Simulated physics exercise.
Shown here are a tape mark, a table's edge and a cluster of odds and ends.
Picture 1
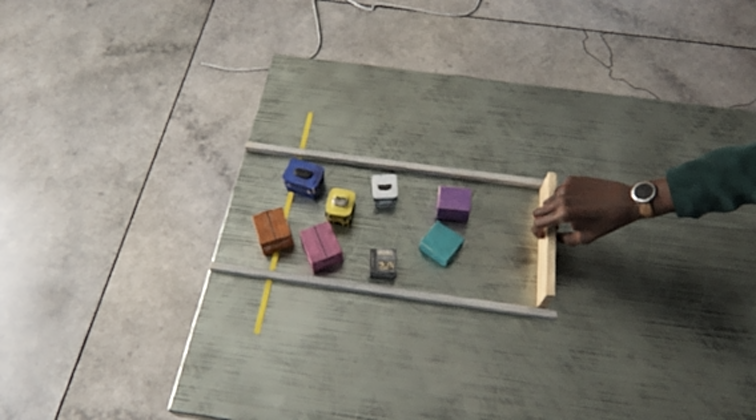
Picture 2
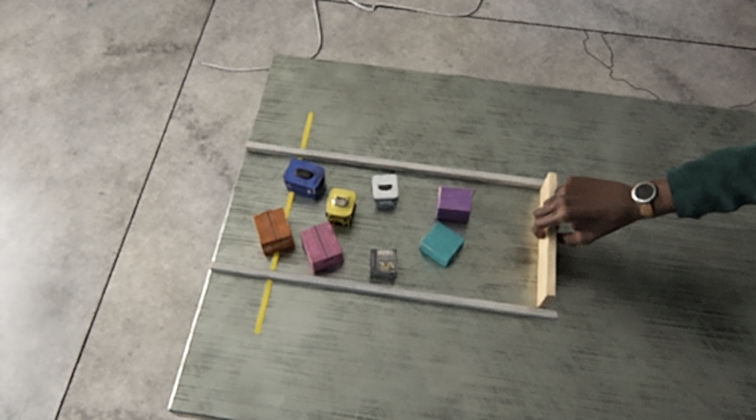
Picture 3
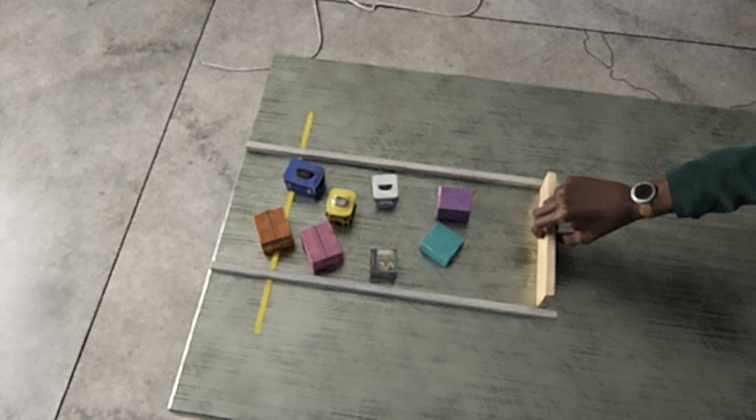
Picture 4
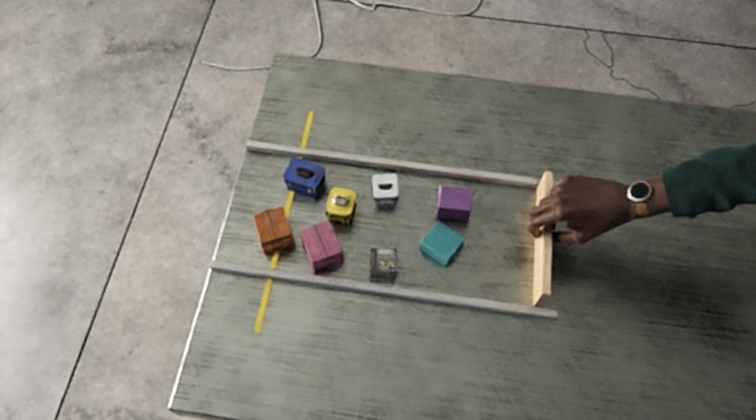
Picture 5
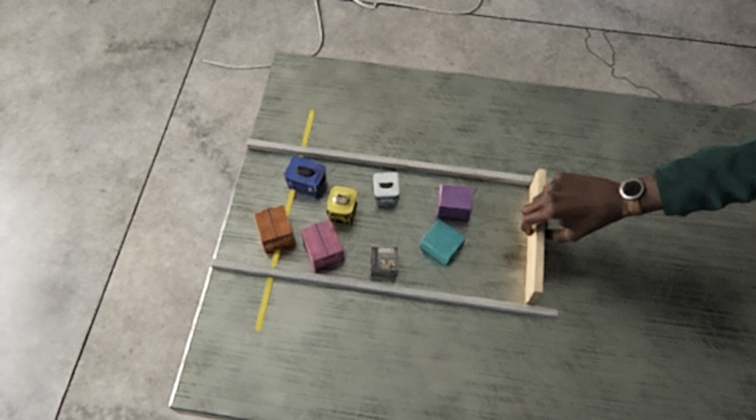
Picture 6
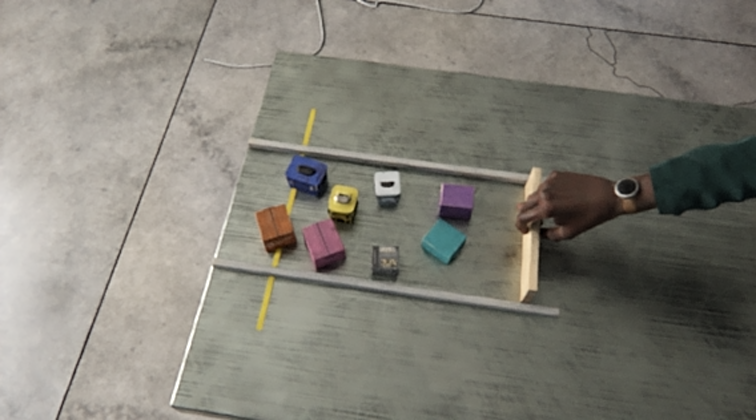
A hand gripping a wooden board between two rails stayed nearly still, then slid it slightly left toward a cluster of small colourful boxes, which sat in place around and beside a yellow tape line.
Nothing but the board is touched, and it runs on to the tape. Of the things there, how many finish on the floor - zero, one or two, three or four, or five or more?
One or two finish on the floor.
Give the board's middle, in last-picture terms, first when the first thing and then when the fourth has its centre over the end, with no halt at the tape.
I'd put the first at about (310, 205) and the next at about (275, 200).
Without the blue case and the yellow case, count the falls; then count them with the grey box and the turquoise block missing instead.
Count of fallen: 1 / 1.
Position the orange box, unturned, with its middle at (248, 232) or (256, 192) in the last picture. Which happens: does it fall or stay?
At the first place it goes off the edge, and at the second it goes off the edge.
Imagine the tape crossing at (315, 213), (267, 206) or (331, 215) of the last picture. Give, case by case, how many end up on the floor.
Down on the floor: 0, 5 and 0.
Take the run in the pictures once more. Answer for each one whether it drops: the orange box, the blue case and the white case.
The orange box is gone, the blue case is gone, and the white case stays put.
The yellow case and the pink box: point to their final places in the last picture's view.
Near (251, 194) and (232, 230).
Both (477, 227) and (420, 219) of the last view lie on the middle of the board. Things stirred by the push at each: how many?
At first I count 0, and then 4.
A little later, none off yet; orange box at rest near (276, 227); blue case at rest near (307, 175); pink box at rest near (324, 243).
Next, none off yet; orange box shifted about its own width near (242, 219); blue case shifted about its own width near (262, 172); pink box shifted about its own width near (272, 237).
When it is over, the number that fall off is one or two; down, blue case and orange box.
